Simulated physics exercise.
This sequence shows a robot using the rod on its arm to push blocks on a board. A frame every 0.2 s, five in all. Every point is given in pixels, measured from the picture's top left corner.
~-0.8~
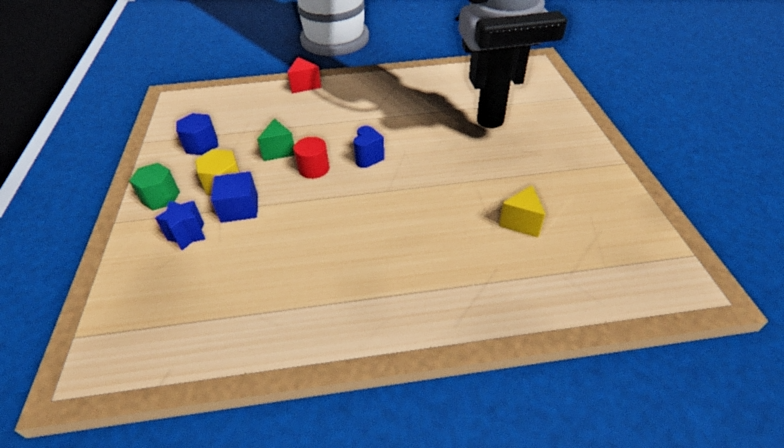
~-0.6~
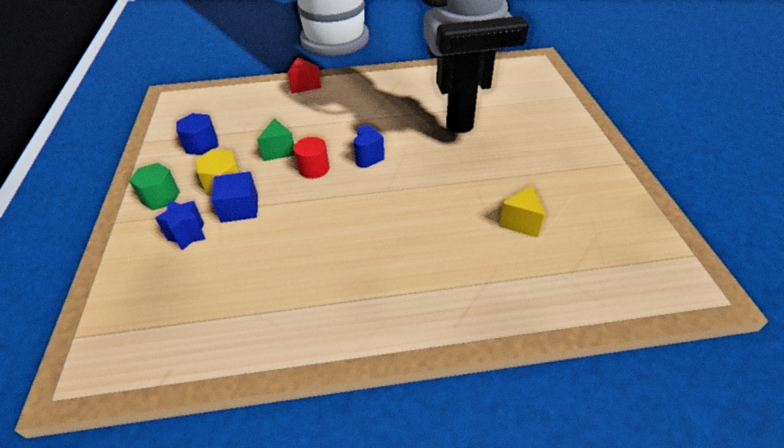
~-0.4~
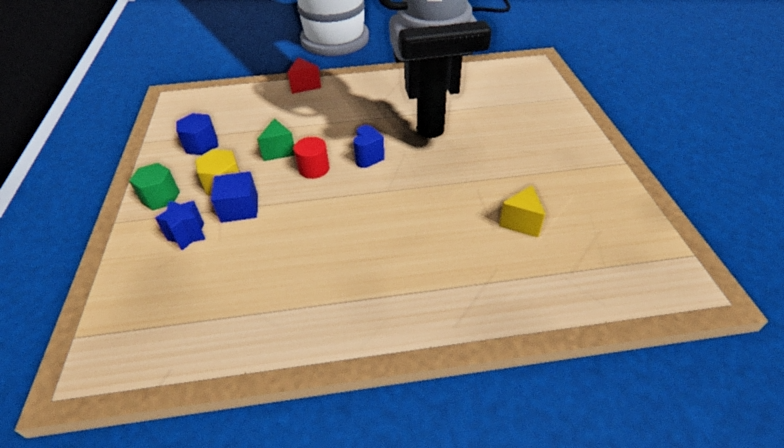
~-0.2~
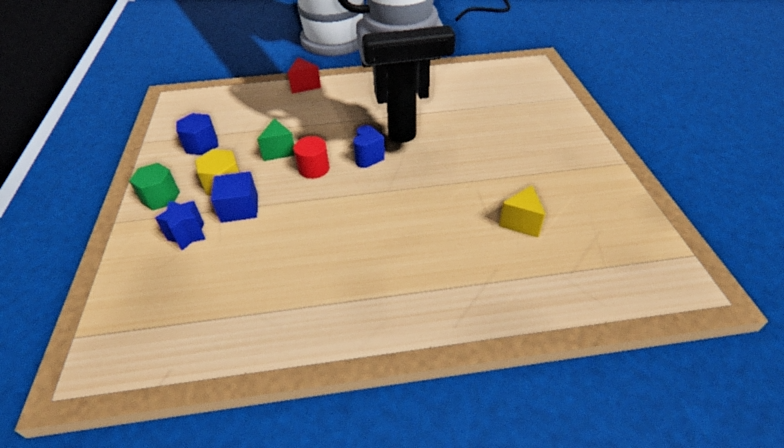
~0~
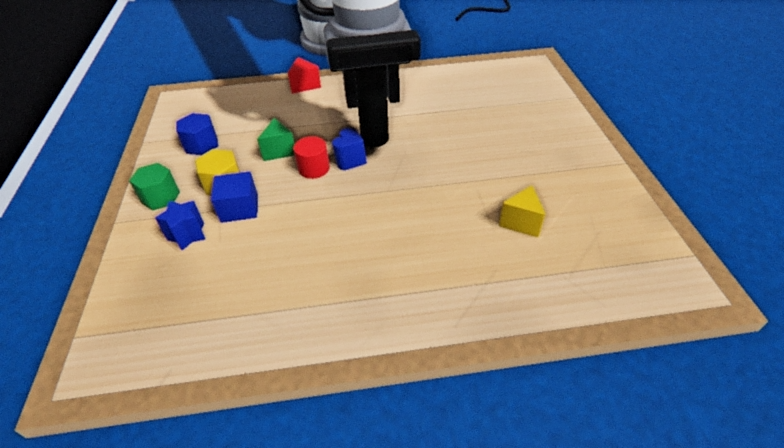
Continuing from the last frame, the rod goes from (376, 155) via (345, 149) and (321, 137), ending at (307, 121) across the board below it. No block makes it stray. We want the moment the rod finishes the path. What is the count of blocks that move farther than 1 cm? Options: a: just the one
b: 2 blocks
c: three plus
Correct choice: B.
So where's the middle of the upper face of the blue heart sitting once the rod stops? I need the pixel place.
In the picture, it is at (325, 141).
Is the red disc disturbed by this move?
Somewhere new.
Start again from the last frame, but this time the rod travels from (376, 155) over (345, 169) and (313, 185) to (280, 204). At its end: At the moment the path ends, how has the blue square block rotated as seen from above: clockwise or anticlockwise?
If we look at it from overhead, the blue square block pivots counter-clockwise.
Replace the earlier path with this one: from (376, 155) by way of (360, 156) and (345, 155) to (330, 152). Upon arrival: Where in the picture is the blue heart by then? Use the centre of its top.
It sits at (320, 146).
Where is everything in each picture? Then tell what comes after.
The first picture shows rod's lower end (490, 121); green triangular block (274, 129); red disc (310, 146); blue heart (367, 135).
The second picture shows rod (460, 126); blocks still.
The third picture shows rod (430, 130); blocks still.
The fourth picture shows rod (402, 135); blocks still.
The fifth picture shows rod (375, 139); green triangular block (274, 129); red disc (310, 146); blue heart (349, 138).
On the path given first. One third of the way, rod (342, 133); red disc (299, 150); blue heart (325, 141), turned 55° anticlockwise.
Two thirds of the way, rod (318, 121); red disc (299, 150); blue heart (325, 141), turned 55° anticlockwise.
At the end, rod (304, 106); green triangular block still; red disc (299, 150); blue heart (325, 141), turned 55° anticlockwise.
